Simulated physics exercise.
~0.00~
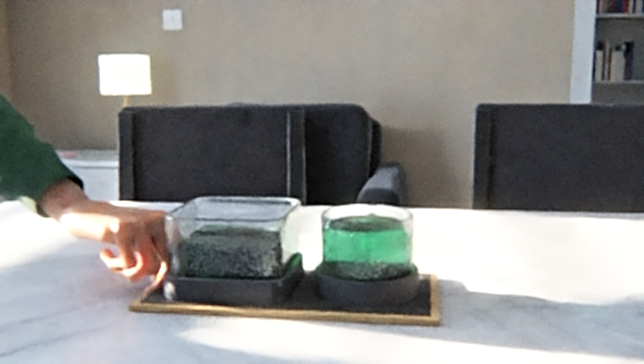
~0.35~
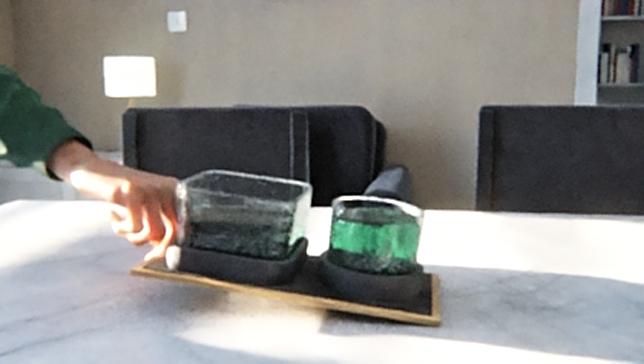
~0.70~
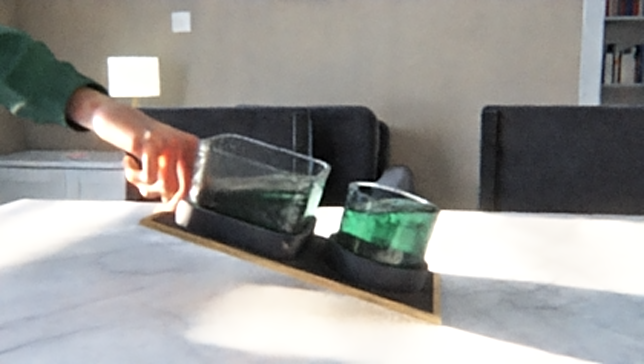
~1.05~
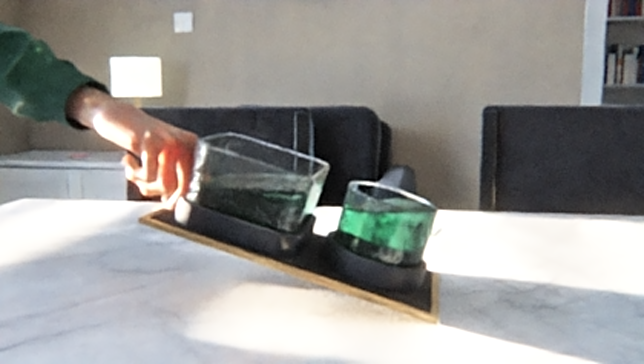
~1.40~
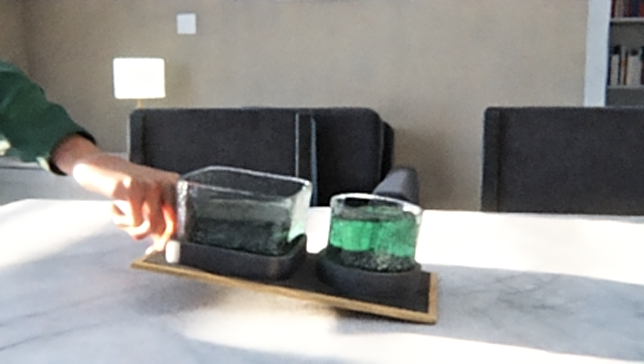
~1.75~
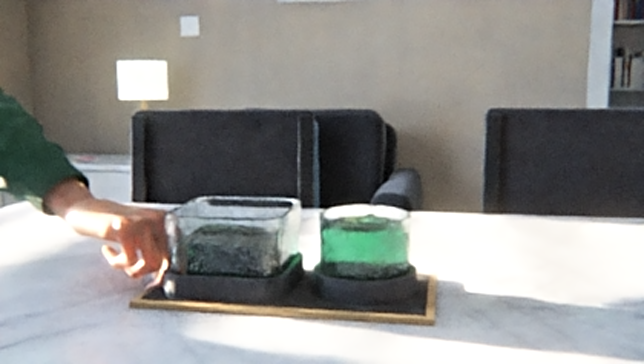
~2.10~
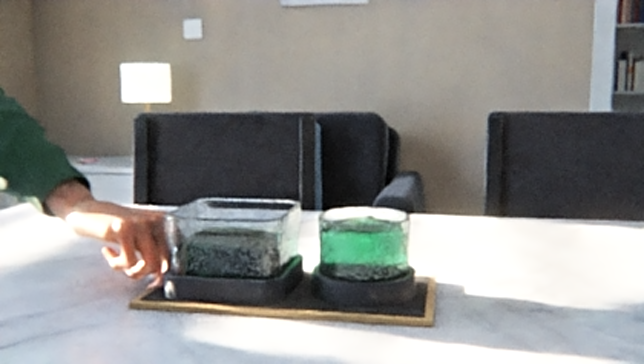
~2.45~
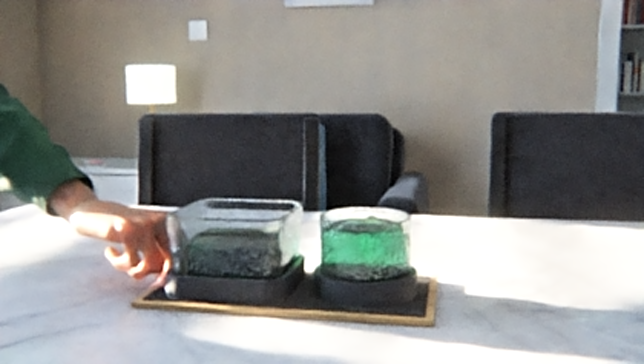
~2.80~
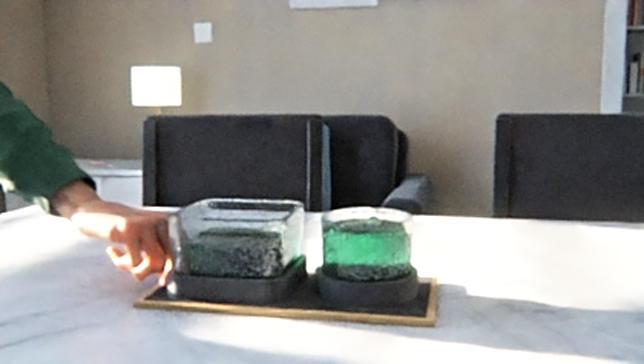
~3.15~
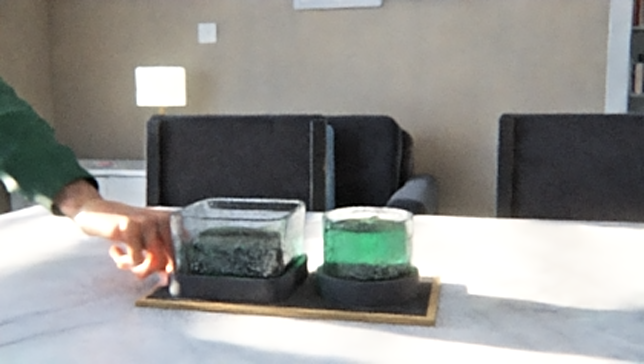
A hand in a green sleeve lifted the left end of a tray holding a glass box and a round glass of green liquid, tilting both to the right, then lowered it gently until the tray lay flat with both containers still upright.
